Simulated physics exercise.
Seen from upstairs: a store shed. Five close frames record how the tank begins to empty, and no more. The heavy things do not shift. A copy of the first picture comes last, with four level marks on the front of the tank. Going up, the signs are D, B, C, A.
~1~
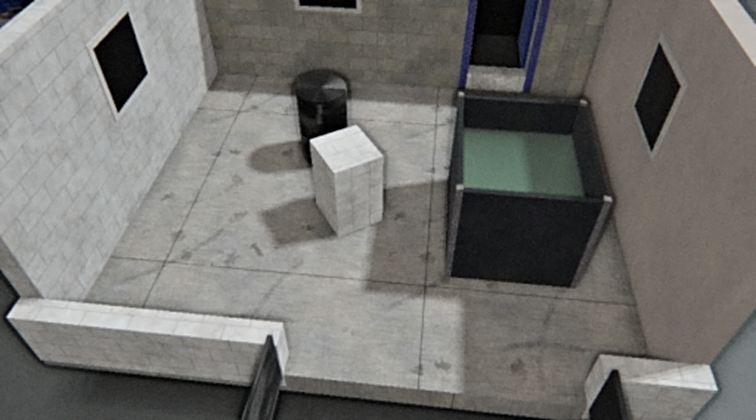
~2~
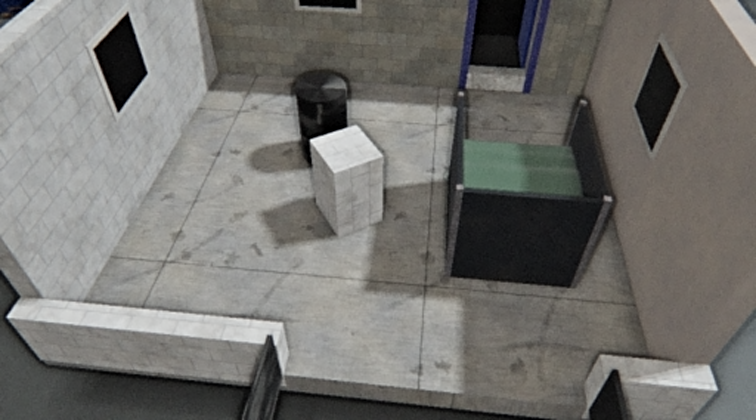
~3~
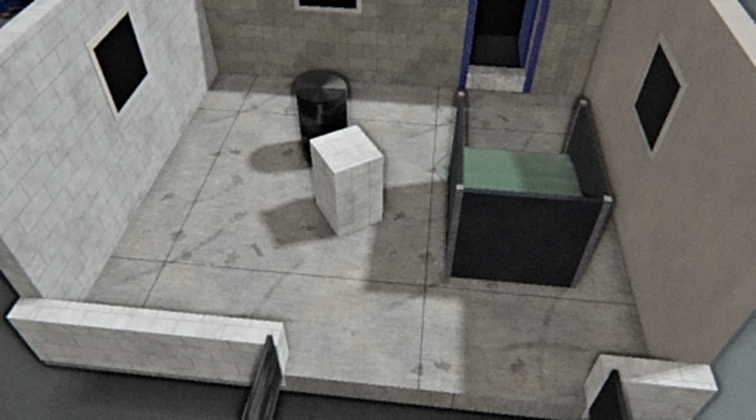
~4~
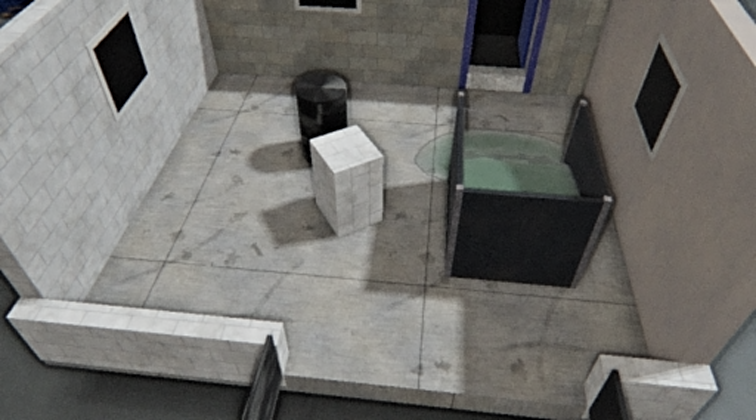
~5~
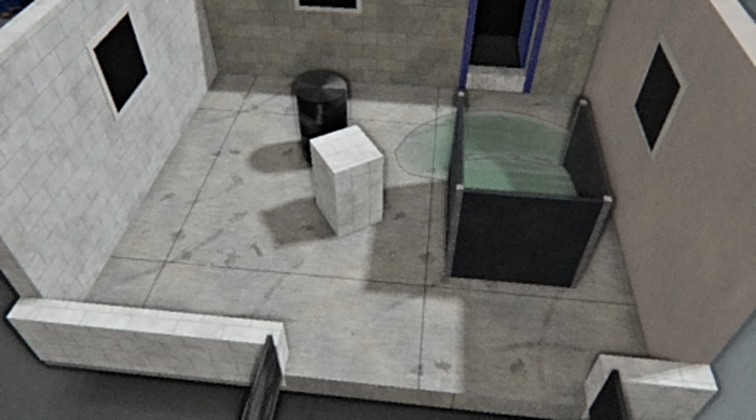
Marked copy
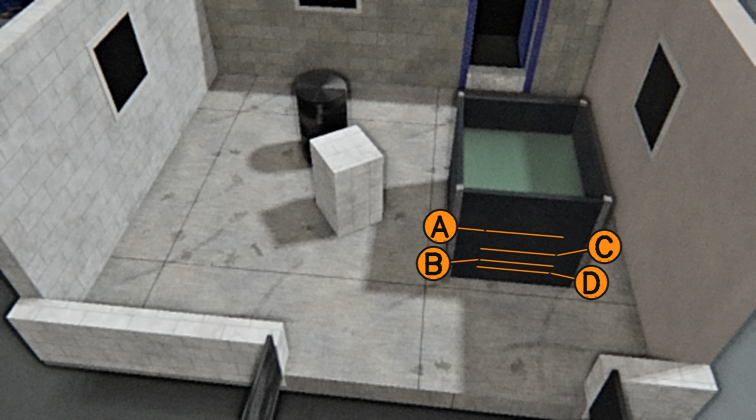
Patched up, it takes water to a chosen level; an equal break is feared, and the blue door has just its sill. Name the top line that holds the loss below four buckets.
C will do.
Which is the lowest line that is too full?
Here it is line A.
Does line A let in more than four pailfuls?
Yes.
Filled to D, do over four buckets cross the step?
No, not at all.
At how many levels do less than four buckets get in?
Three.
On the marked copy, A at (523, 233); B at (515, 262); C at (518, 251); D at (513, 269); from the bottom up D, B, C, A.
Choosing A, about 9 bucketfuls get in.
Choosing B, nothing gets over.
Choosing C, a splash gets over, under a bucket.
Choosing D, nothing gets over.
